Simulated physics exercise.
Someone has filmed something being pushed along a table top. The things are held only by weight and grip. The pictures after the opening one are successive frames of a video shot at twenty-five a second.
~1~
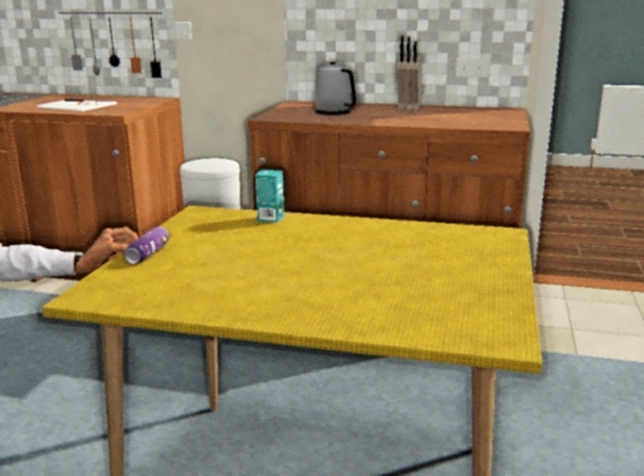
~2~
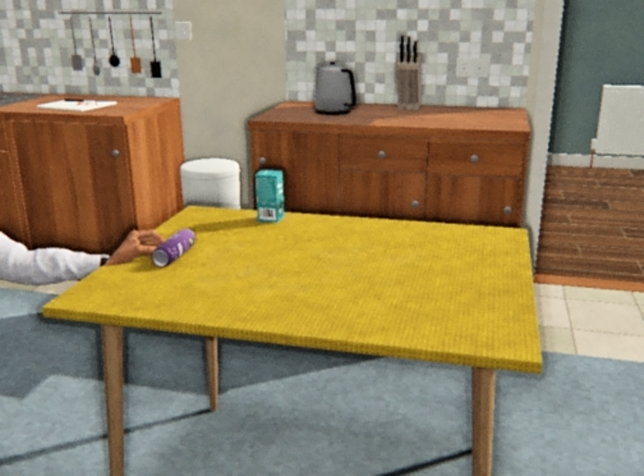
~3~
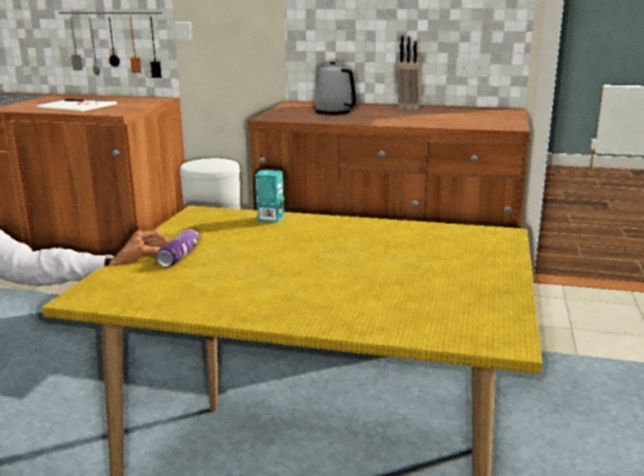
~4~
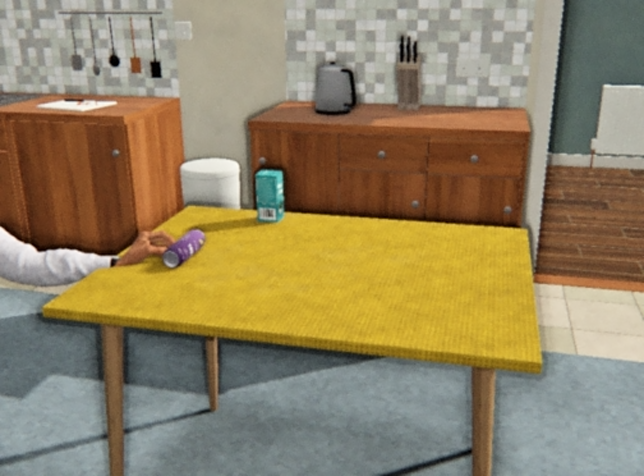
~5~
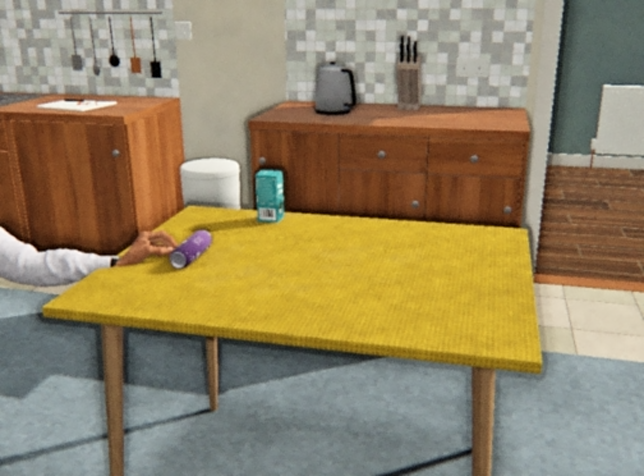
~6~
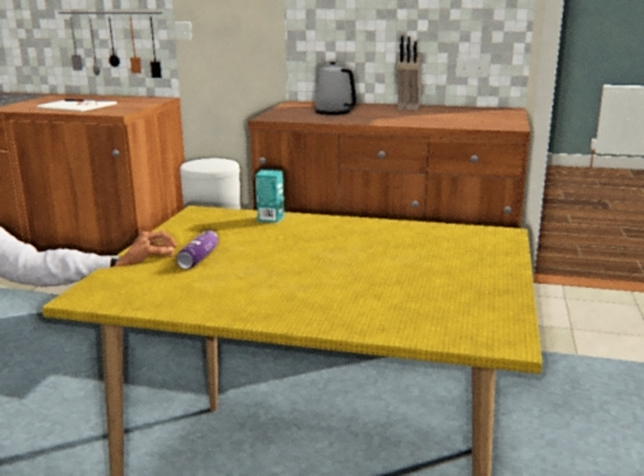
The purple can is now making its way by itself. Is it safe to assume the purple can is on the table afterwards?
It is aboard the table at the end.
Then, 0.30 s after the last picture, purple can rolled well along near (243, 253).
Then, 0.70 s after the last picture, purple can rolled well along near (288, 257).
At rest, moved from the start, purple can. Seen from the same camera at the end, purple can near (320, 260).
